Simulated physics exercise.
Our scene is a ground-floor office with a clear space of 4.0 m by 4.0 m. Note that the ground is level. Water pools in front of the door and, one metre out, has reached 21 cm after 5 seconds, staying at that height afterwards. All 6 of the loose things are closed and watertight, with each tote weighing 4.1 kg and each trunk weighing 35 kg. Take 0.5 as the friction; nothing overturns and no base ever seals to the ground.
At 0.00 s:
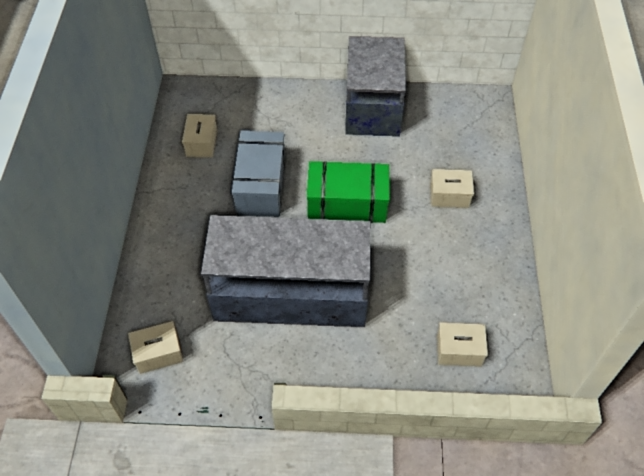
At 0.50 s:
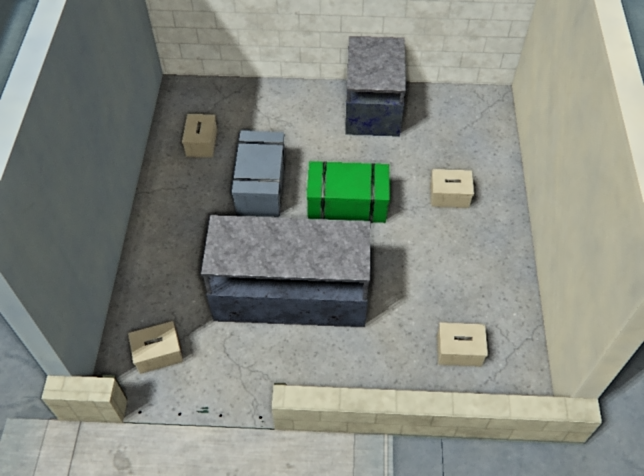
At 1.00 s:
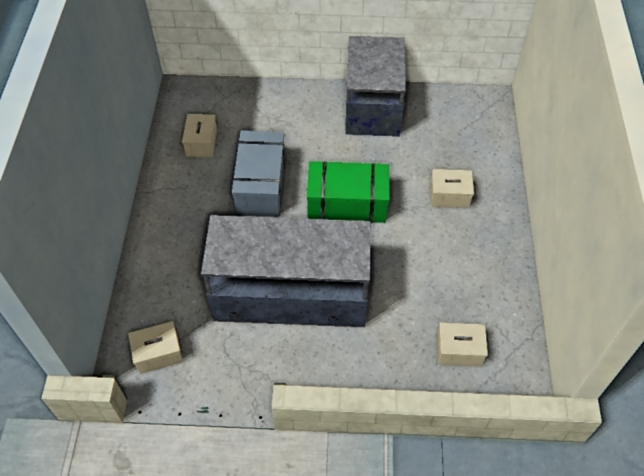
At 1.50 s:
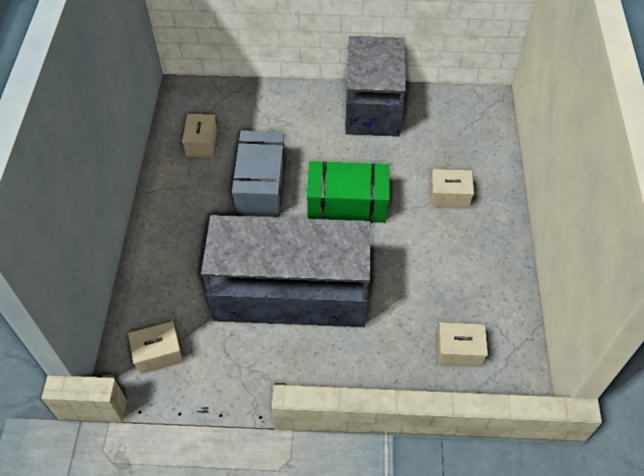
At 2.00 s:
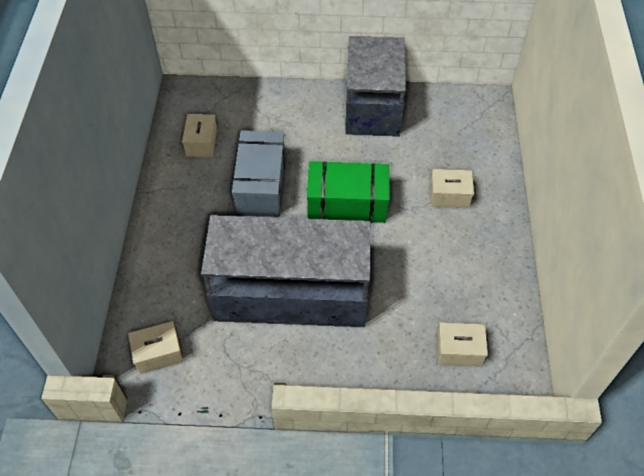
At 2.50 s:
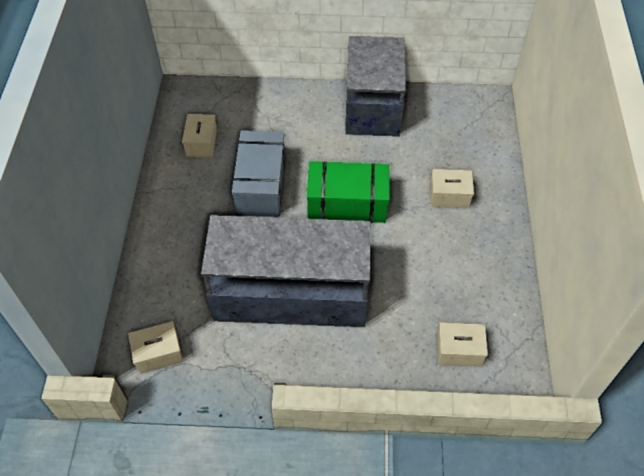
Water spreads across the ground outside, then seeps through the doorway as the boxes stay still.
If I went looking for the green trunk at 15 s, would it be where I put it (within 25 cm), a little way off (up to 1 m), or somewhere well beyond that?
You would find it a little way off.
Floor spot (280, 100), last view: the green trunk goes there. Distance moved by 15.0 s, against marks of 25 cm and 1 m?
In that run it wanders far off.
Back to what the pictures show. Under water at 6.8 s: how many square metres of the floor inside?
At that time the wet patch spans about 9.0 m2.
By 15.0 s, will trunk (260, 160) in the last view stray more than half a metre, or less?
The answer here is not bigger.
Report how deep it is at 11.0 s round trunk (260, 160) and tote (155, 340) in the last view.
Roughly 8 and 8 cm.
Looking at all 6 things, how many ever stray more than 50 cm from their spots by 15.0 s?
That comes to 5.
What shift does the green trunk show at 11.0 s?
By then it has shifted roughly 5 cm.
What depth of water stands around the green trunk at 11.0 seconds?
Roughly 7 cm at that moment.
After 3.5 s the green trunk is near (348, 180), 0.0 m from its start, aground; 0 afloat.
After 6.8 s the green trunk is near (348, 180), 0.0 m from its start, aground; 3 afloat.
After 11.0 s the green trunk is near (349, 185), 0.1 m from its start, aground; 3 afloat.
After 15.0 s the green trunk is near (370, 228), 0.6 m from its start, aground; 4 afloat.
